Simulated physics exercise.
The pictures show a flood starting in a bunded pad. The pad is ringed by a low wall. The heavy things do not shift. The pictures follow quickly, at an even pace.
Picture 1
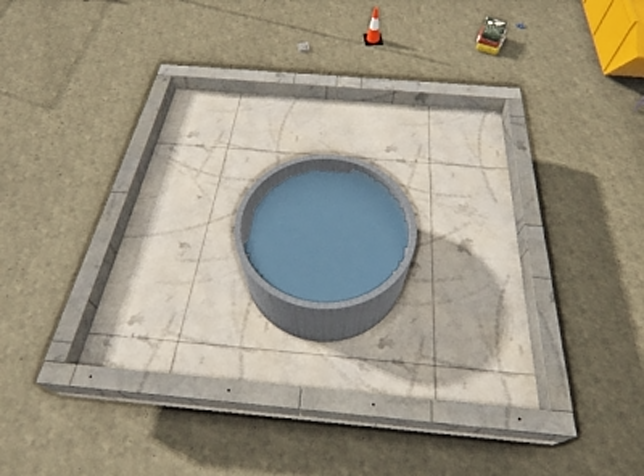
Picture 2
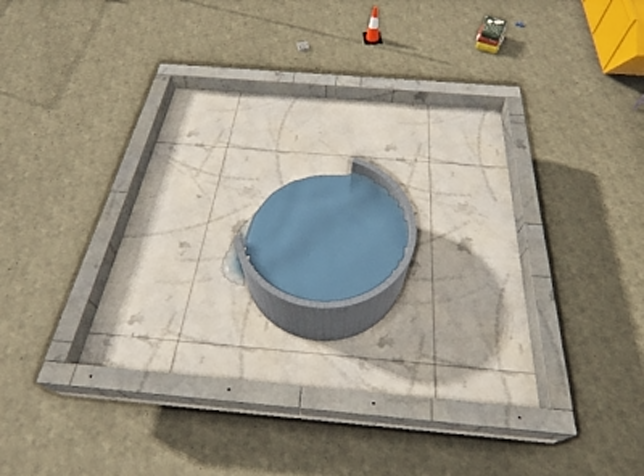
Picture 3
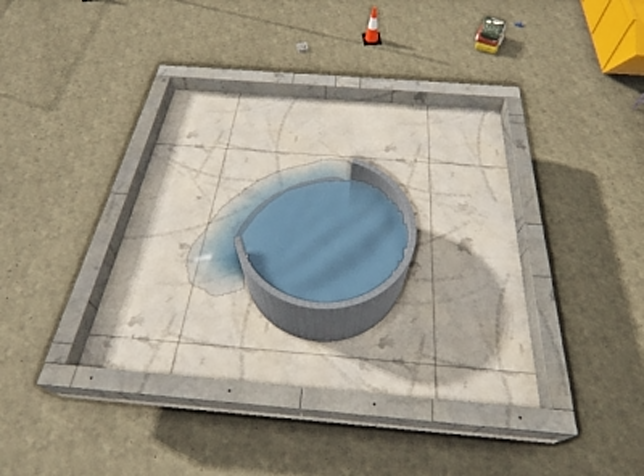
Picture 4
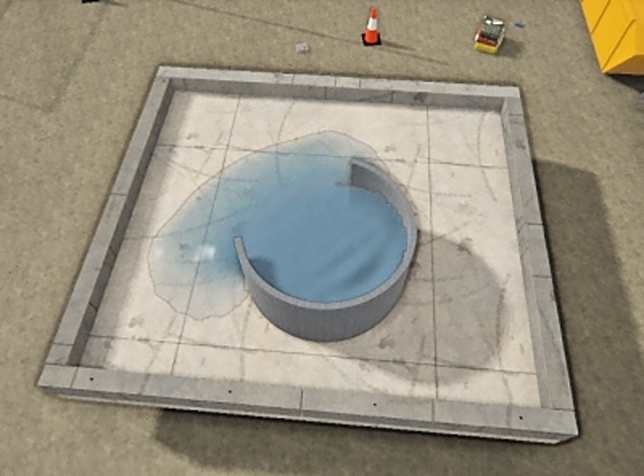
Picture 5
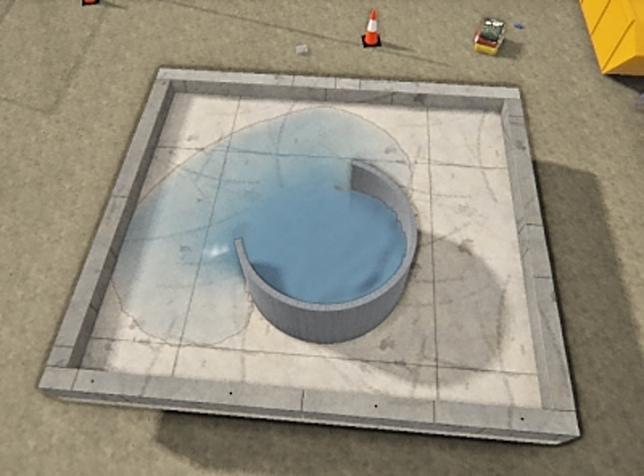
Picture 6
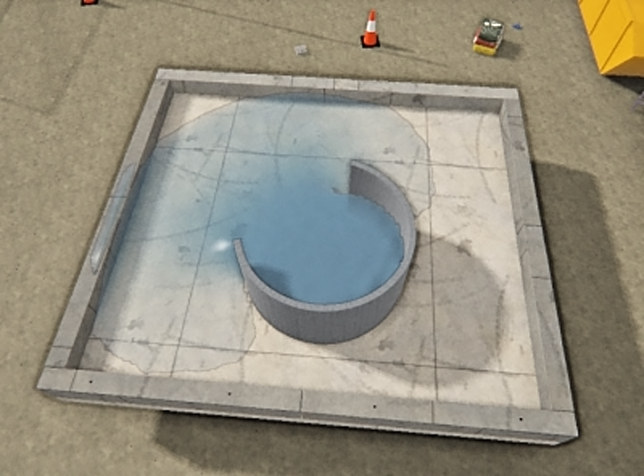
The clip shows a round grey tank of still blue water inside a low-walled square pad; a section of its far-left wall disappears, and water pours through the gap, spreading across the pale floor to the left and far walls.
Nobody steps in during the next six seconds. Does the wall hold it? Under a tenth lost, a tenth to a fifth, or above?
Over the wall goes between a tenth and a fifth.
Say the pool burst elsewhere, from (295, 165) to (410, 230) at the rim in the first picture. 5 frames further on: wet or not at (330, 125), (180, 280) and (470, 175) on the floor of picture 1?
In that order: Covered, not flooded, under water.
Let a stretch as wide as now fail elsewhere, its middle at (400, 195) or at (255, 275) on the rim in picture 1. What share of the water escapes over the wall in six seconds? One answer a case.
About 14 and 24 per cent.
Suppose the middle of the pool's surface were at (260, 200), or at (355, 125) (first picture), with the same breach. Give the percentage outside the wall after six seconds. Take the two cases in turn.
Roughly 20 per cent, then 26 per cent.
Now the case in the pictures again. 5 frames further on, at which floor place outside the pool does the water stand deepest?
At about (185, 97).
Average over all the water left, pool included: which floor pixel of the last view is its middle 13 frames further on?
At about (249, 183).
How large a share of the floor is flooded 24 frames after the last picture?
Close to 90 %.
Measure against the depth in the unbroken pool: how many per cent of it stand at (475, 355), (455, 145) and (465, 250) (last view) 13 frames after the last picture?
In turn 0, 4 and 0 in a hundred.
A moment on, water covers 50 % of the floor; the low wall has let 0 % over.
Next, water covers 50 % of the floor; the low wall has let 3 % over.
Then, water covers 60 % of the floor; the low wall has let 12 % over.
Later, water covers 75 % of the floor; the low wall has let 14 % over.
In the end, water covers 80 % of the floor; the low wall has let 14 % over.
